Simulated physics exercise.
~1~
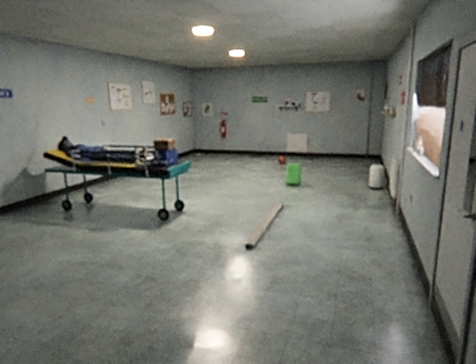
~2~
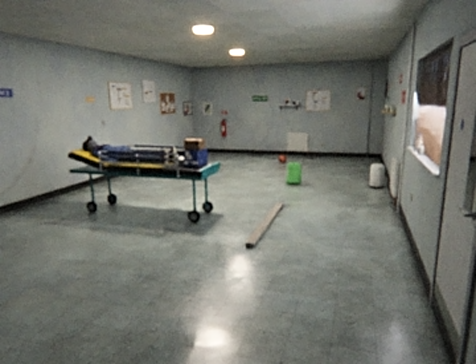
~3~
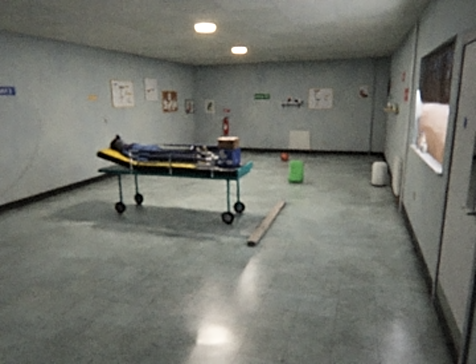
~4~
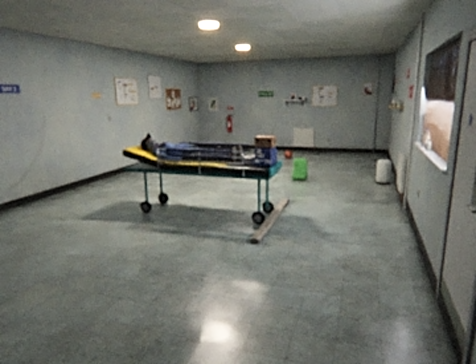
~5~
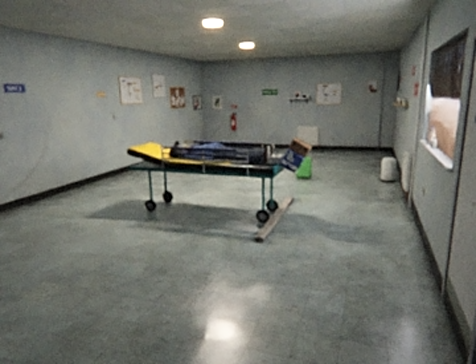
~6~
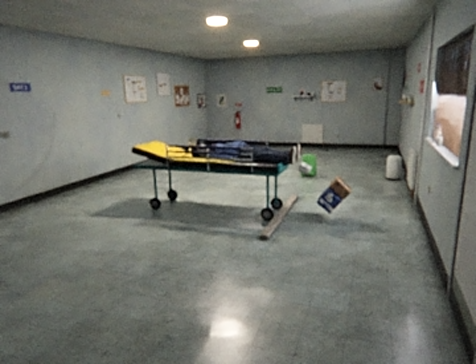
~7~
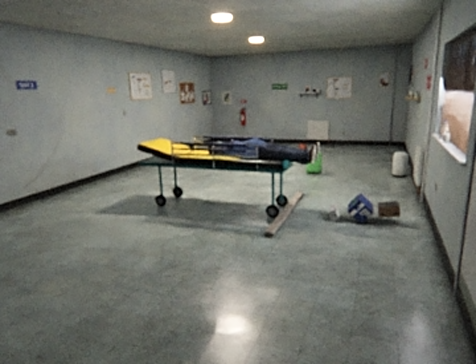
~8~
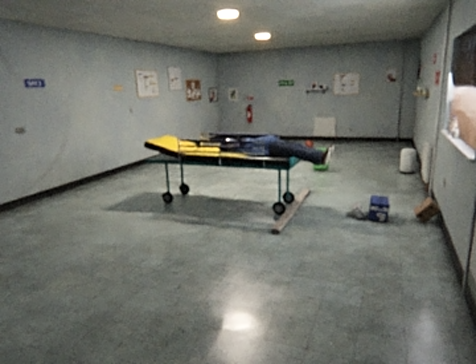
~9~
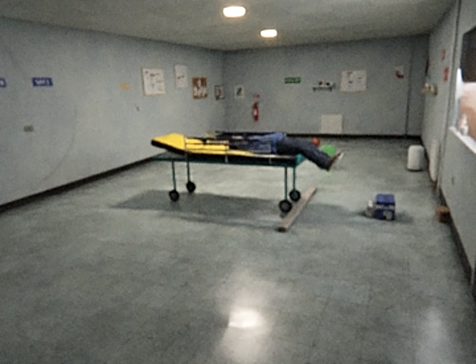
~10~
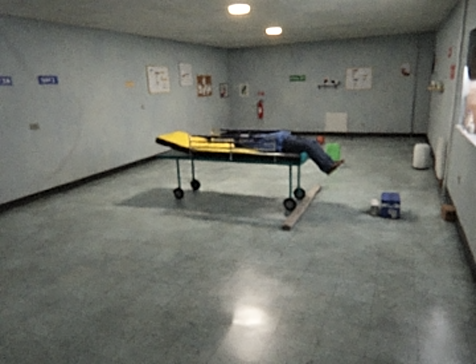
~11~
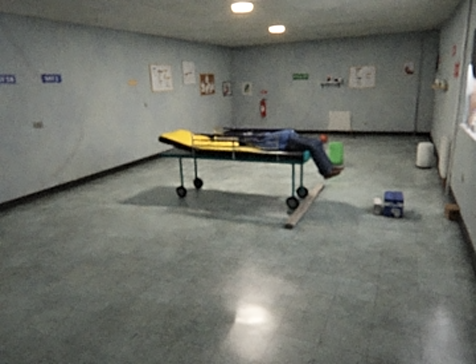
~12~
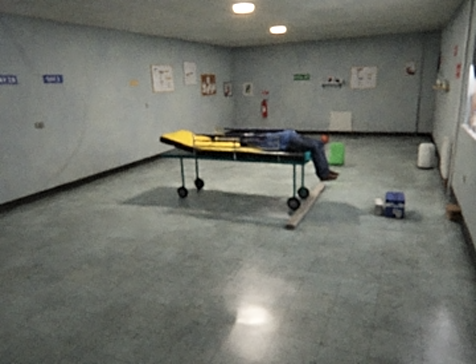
In a grey room, a trolley stops, boxes tumble off, and the person's feet slide past its end.
